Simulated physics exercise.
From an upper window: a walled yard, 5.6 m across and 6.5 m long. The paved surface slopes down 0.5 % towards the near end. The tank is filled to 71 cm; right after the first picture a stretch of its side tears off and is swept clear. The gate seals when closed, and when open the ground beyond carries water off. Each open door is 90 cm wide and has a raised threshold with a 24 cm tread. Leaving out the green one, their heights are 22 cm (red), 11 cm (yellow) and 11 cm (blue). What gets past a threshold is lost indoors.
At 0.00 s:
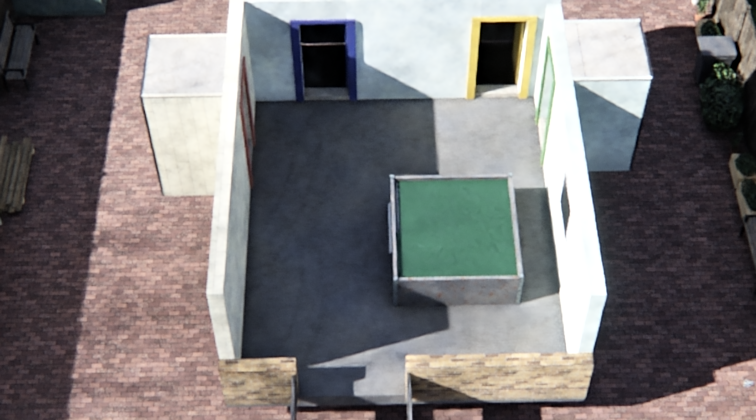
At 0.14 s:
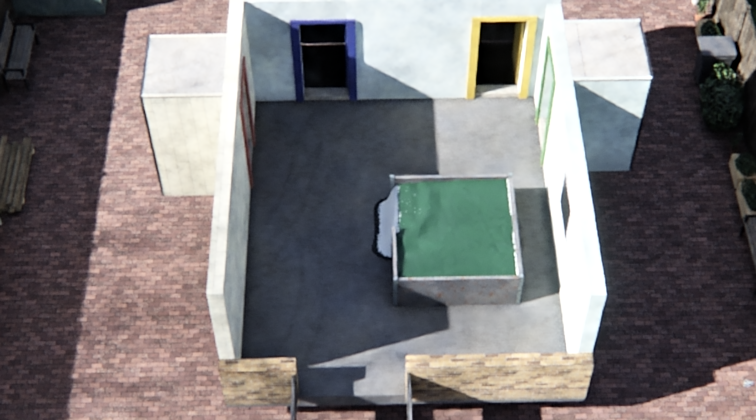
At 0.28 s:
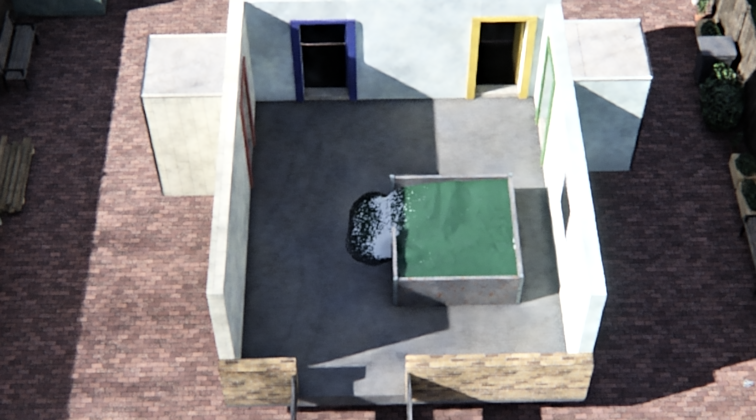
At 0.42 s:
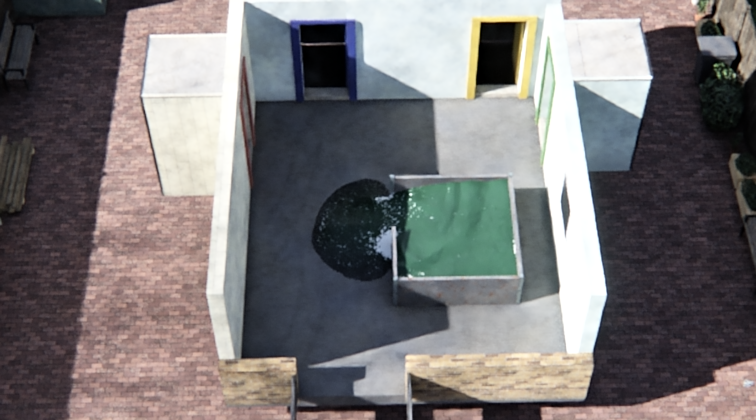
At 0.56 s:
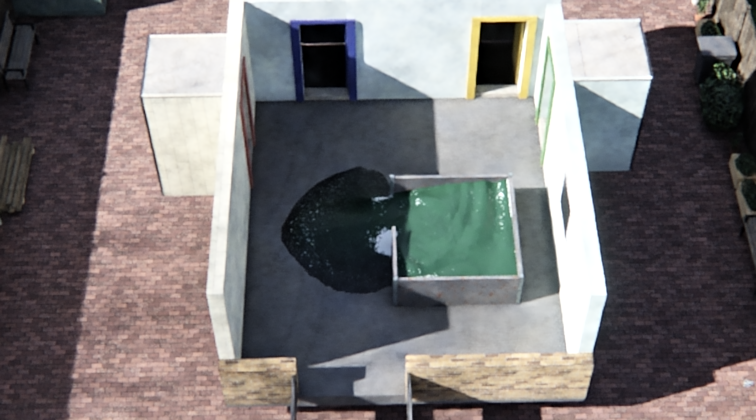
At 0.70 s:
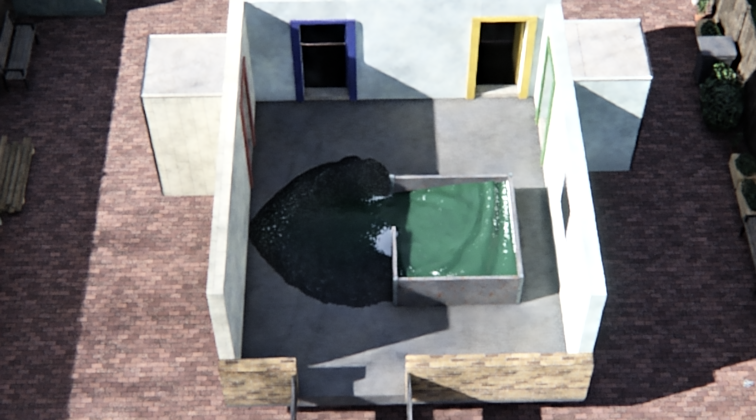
In a walled yard seen from above, with blue and yellow doorframes at the back, a tank of still green water stands on the grey floor. Its left side opens and water gushes out in a white, foaming burst, then fans leftward in a widening dark sheet while ripples cross the tank.
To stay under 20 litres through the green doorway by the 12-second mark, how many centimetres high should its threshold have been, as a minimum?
At least 10.5 cm or so.
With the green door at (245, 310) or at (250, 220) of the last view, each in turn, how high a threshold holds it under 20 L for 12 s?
About 11.5 and 30 cm.
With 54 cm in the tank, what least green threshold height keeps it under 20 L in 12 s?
Some 7.0 cm.
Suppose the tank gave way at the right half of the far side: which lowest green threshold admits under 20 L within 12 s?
Some 21 cm.
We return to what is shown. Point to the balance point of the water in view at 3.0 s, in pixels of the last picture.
Near (367, 232).
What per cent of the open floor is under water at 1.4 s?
Some 30 per cent of it.
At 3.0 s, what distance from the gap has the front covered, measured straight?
About 4.2 m.
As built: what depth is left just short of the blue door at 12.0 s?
About 5.5 cm.
After 1.4 s water covers 30 % of the floor, deepest (40 cm) near (385, 221); it has not reached the green door.
After 3.0 s water covers 45 % of the floor, deepest (36 cm) near (256, 108); it has not reached the green door.
After 12.0 s water covers 100 % of the floor, deepest (13 cm) near (475, 381); 9 cm at the green door, 0 litres in over its 21 cm threshold.
At the green door as built, the water arrived by 4.4 s and peaked near 14 cm at 4.8 s.
With a threshold of 9 cm, 43 litres would have come in within the 12 s; with 12 cm, 6 litres. So under 20 litres takes about 10.5 cm.
